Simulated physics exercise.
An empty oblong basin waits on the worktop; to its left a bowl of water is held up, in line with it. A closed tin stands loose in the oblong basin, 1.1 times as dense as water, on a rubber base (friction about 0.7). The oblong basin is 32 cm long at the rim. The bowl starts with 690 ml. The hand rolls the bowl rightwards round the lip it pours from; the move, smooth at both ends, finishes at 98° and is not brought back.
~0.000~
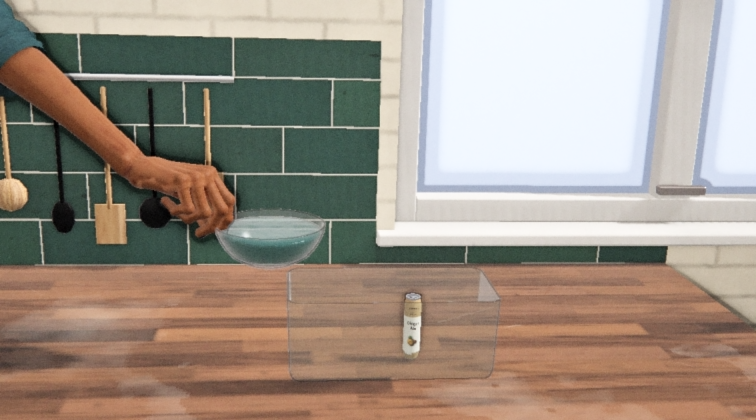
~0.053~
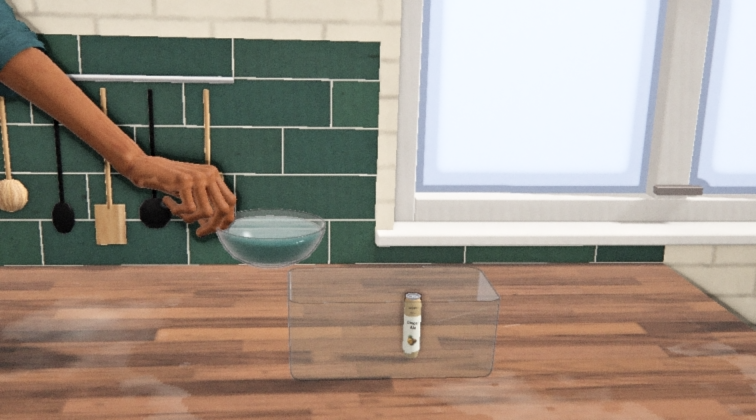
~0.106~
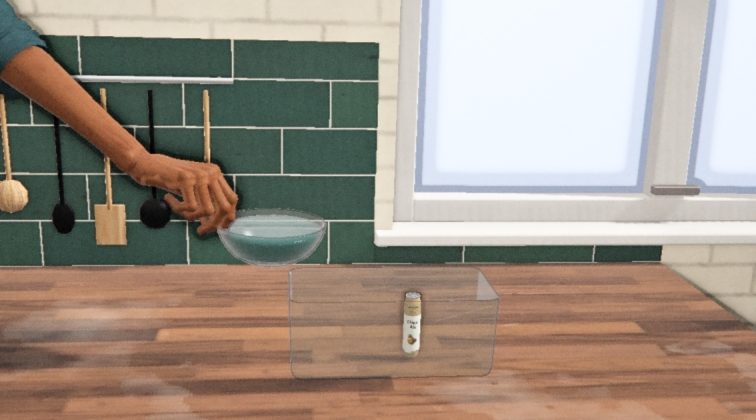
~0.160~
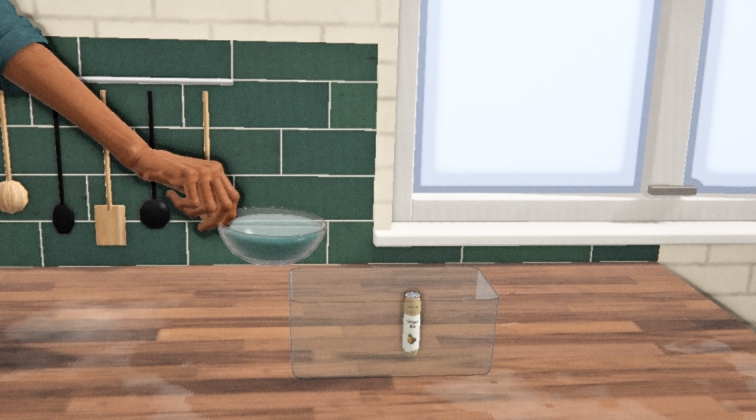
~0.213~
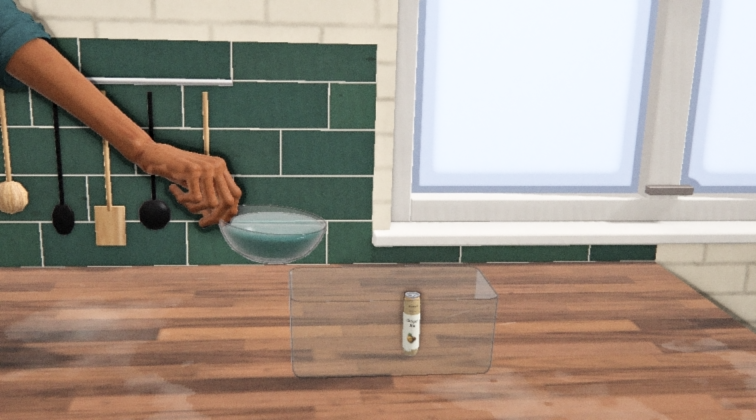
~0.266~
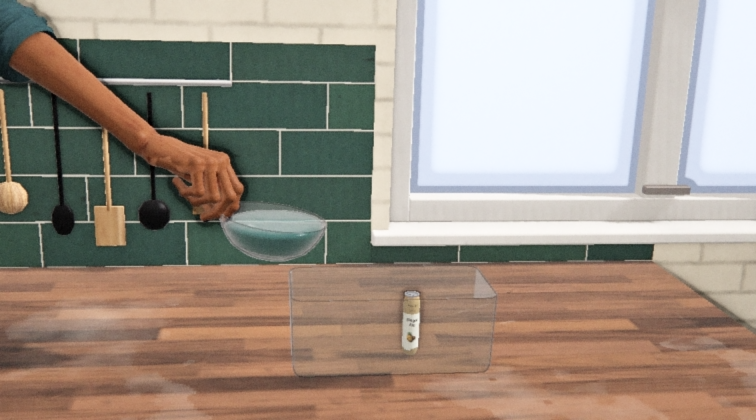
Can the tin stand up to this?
The tin remains upright.
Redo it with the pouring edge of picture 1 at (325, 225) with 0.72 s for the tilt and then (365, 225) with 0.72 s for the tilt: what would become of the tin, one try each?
First it goes over; then it keeps standing.
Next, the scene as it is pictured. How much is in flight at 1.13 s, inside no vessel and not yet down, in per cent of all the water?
Near 7 in a hundred.
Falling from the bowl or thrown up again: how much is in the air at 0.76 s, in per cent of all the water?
Some 36 per cent.
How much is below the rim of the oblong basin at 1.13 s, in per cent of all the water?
Some 92 per cent.
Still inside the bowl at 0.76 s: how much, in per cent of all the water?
Near 40 in a hundred.
By 0.76 s the tilt is 54° and 41 per cent is still to pour; the tin stands where it began.
By 1.13 s the tilt is 88° and 1 per cent is still to pour; the tin stands where it began.
By 1.51 s the tilt is 98° and 0 per cent is still to pour; the tin stands where it began.
By 1.93 s the tilt is 98° and 0 per cent is still to pour; the tin stands where it began.
At rest the tin stands where it began.
